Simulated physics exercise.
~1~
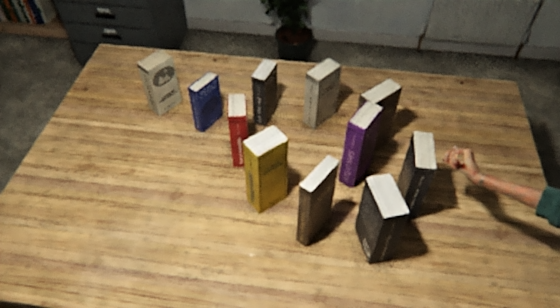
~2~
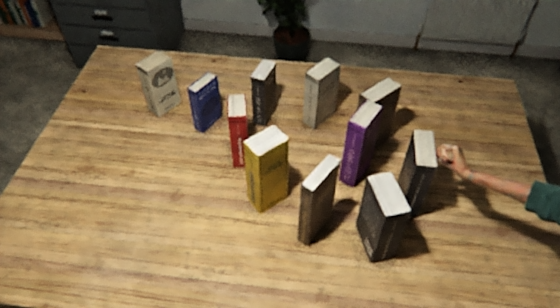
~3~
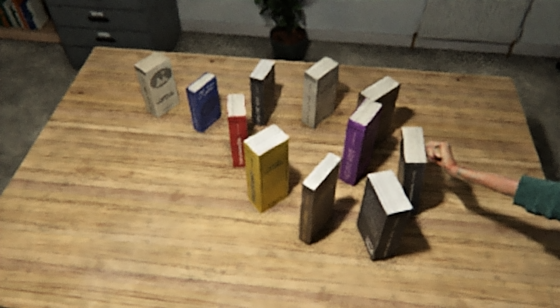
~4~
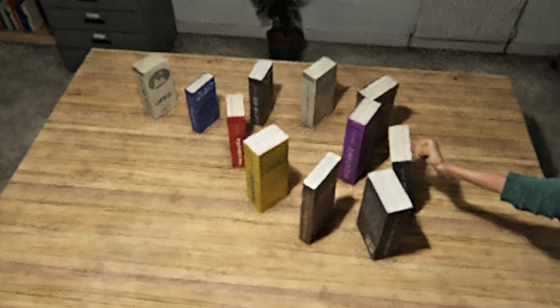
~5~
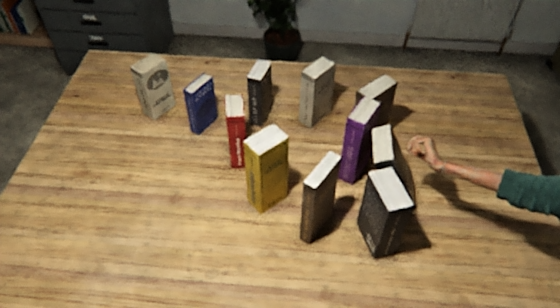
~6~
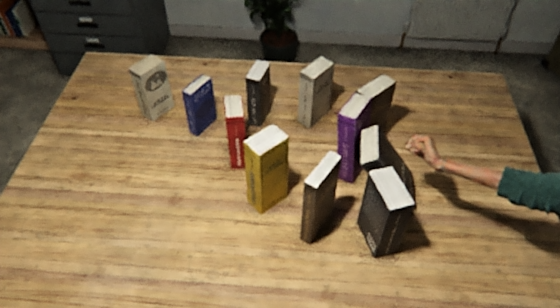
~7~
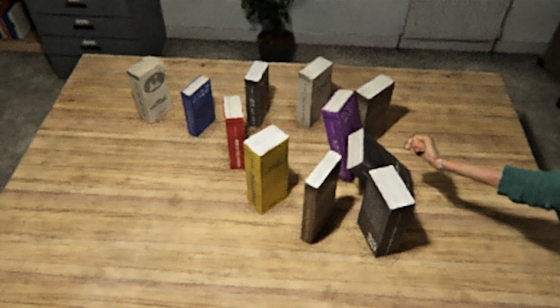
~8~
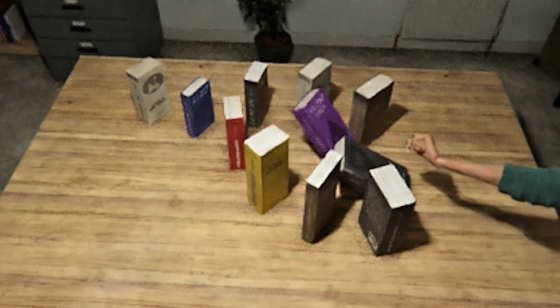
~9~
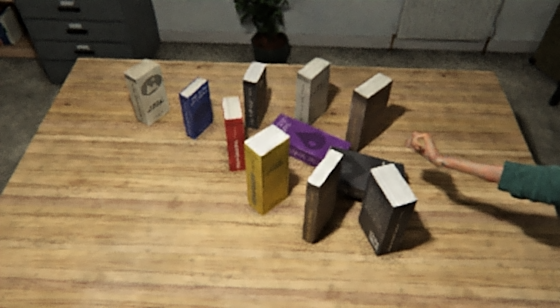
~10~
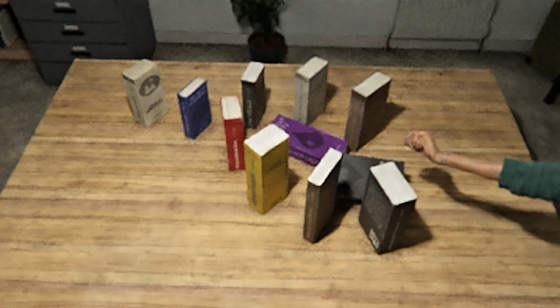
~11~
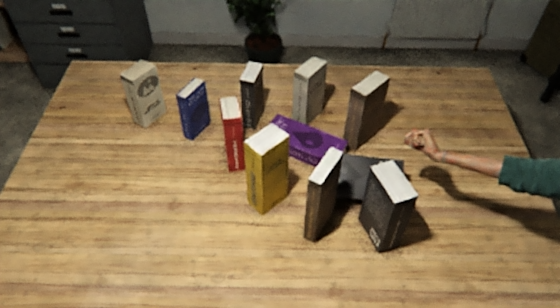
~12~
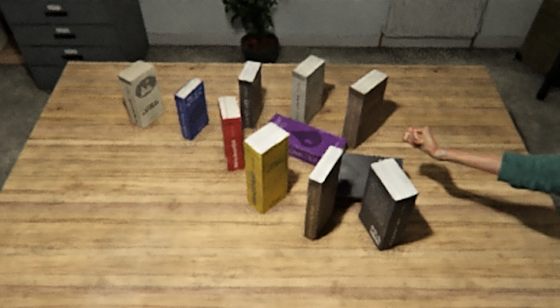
A hand pushed a dark book on the right of a wooden table until it tipped left into a purple one, and both toppled and lay flat, while the red, yellow, blue and other scattered books stayed standing.
